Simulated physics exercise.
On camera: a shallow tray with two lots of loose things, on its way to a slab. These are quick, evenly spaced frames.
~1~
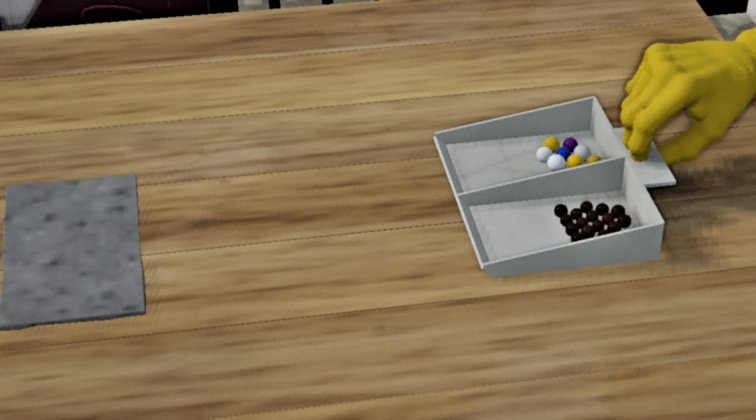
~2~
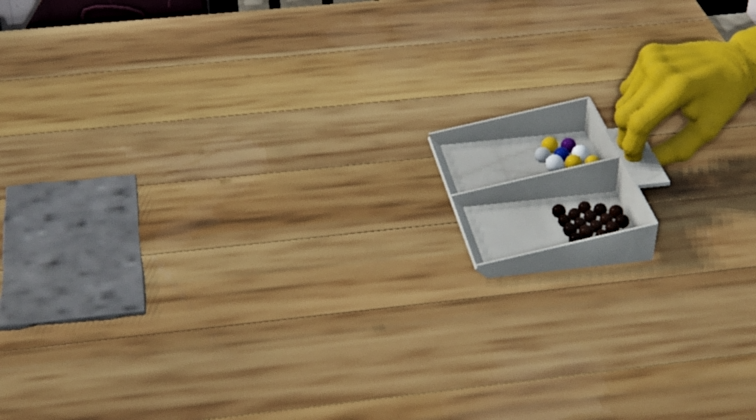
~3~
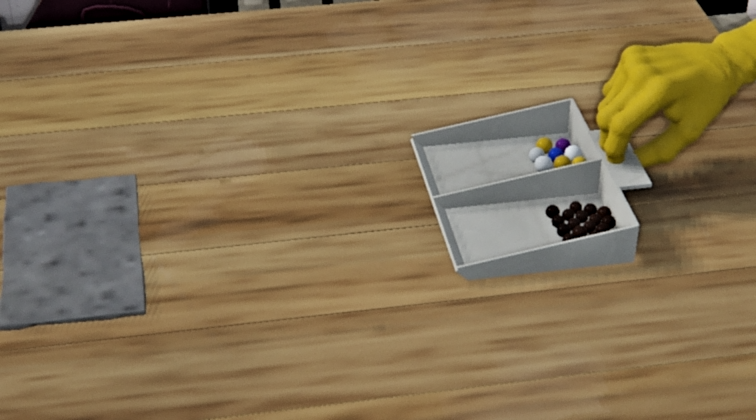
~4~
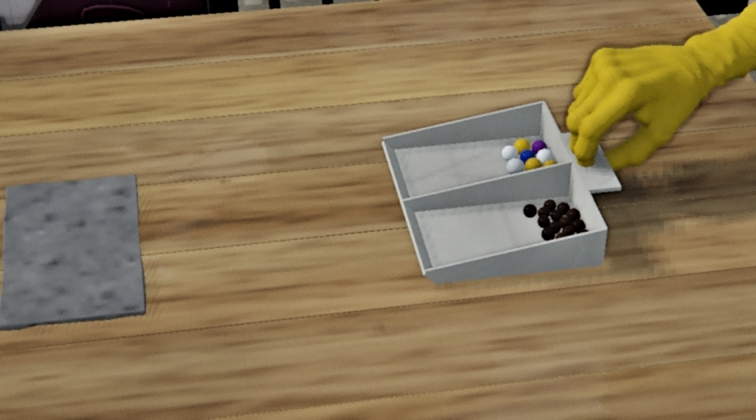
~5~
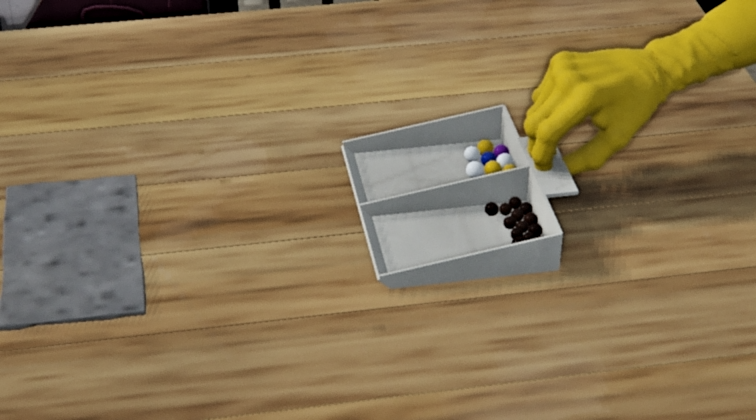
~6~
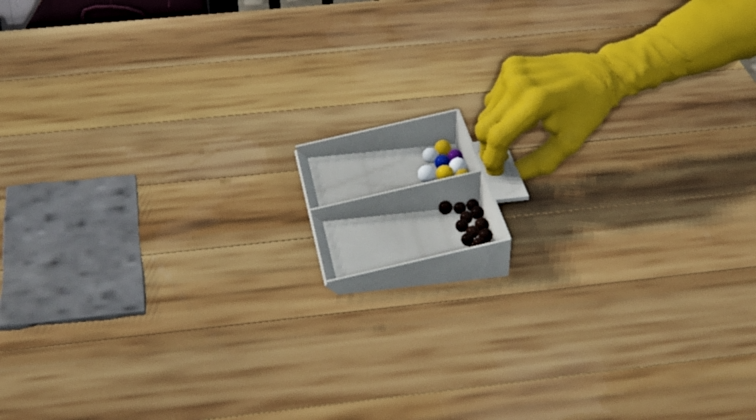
On a wooden table, a yellow-gloved hand holds the tab of a shallow two-part tray of dark brown balls and multicoloured marbles, then slides it leftward, slowly at first, narrowing the gap to a grey slab.
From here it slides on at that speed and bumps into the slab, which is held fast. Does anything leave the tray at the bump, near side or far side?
In the end the nearer portion partly spills out, and the farther portion partly spills out.
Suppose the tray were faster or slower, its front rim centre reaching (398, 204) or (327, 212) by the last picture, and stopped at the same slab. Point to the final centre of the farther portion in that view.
First near (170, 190), then near (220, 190).
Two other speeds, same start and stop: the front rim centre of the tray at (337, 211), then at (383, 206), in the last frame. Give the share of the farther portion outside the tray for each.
Near 40 % and 0 %.
Then, 0.09 s past the last view, tray still sliding, front rim near (231, 221); nearer portion all inside; farther portion all inside.
Then, 0.29 s past the last view, tray stopped at the slab; nearer portion all inside, moved towards the front rim; farther portion all inside, moved towards the front rim.
Then, 0.50 s past the last view, tray stopped at the slab; nearer portion about half out of the tray; farther portion about half out of the tray.
Finally, tray stopped at the slab; nearer portion about half out of the tray; farther portion about half out of the tray.
